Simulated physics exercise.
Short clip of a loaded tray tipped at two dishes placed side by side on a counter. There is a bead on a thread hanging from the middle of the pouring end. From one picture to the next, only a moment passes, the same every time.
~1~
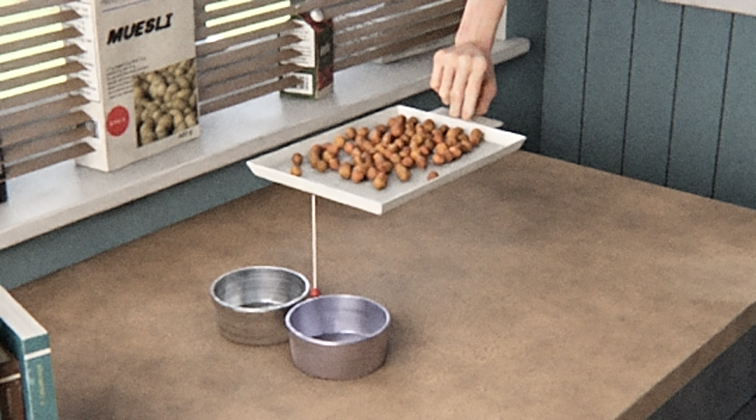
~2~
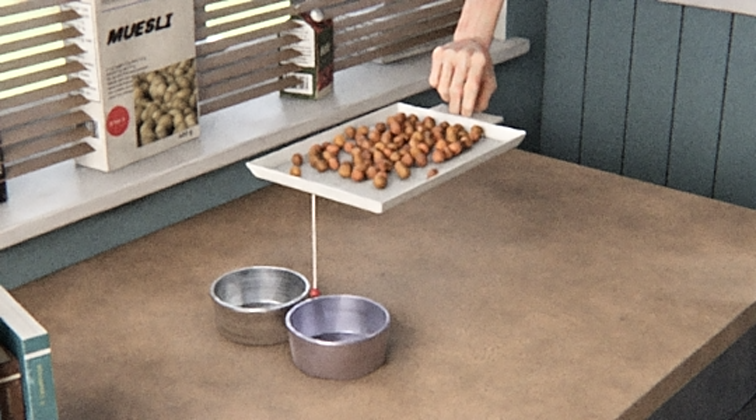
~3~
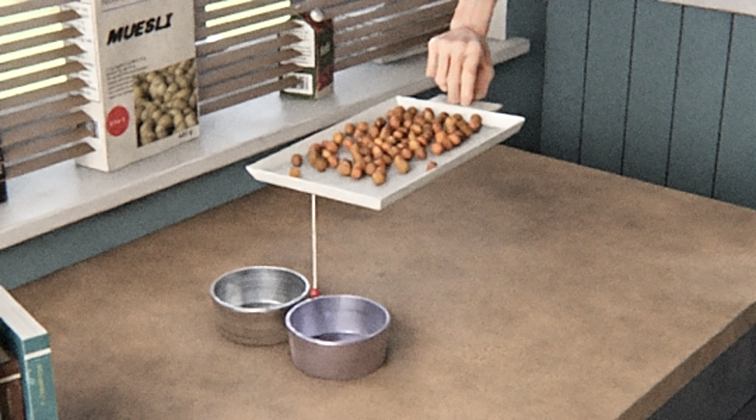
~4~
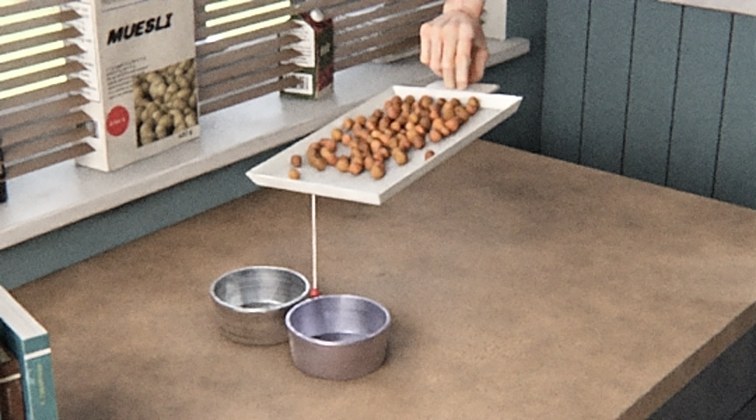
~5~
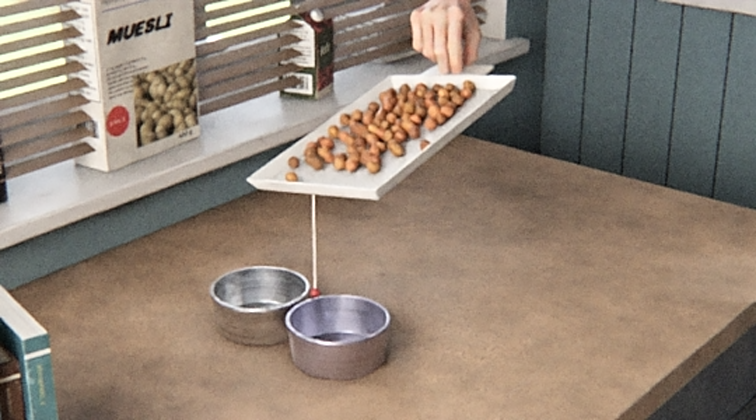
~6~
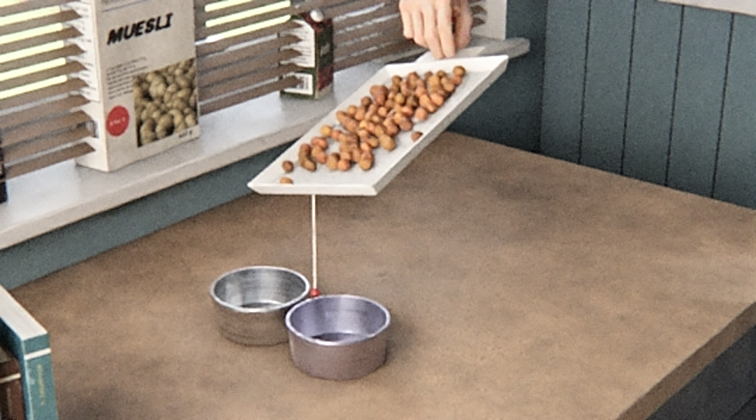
To begin with, a hand holds a white tray of hazelnuts almost level above two metal dishes set side by side on a brown counter, a red bead hanging on a thread beneath. The hand then raises the far end, tilting the tray toward its left corner, and the nuts shift slightly down it.
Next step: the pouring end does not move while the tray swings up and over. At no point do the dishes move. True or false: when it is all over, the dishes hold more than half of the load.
True.
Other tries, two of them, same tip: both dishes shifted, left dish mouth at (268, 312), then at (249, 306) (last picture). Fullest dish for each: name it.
For the two places in order: The leftward one, the leftward one.
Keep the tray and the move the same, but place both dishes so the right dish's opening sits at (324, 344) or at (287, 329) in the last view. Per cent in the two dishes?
40 %, then 50 %.
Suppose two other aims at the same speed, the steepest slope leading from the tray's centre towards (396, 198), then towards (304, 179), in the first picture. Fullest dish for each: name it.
Rightward dish on the first try, Leftward dish on the second.
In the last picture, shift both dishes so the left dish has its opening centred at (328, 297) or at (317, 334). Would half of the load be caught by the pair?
Result, first setup: The minor share; second setup: The minor share.
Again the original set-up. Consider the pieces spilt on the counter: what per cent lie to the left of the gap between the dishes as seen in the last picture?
Roughly 90 in a hundred.
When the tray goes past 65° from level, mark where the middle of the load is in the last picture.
Near the pixel (278, 185).
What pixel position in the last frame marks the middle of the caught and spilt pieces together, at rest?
Near (252, 312), more or less.
Soon after the last picture, tray tipped steeply; about two thirds on the tray; a small part in the left dish; about a quarter in the air.
A little later, tray tipped past a quarter turn; most in the left dish; a small part outside both; a stray few in the air.
Later still, tray tipped past a quarter turn; most in the left dish; a small part outside both.
At rest, tray tipped past a quarter turn; none in the right dish; most in the left dish; a small part outside both.
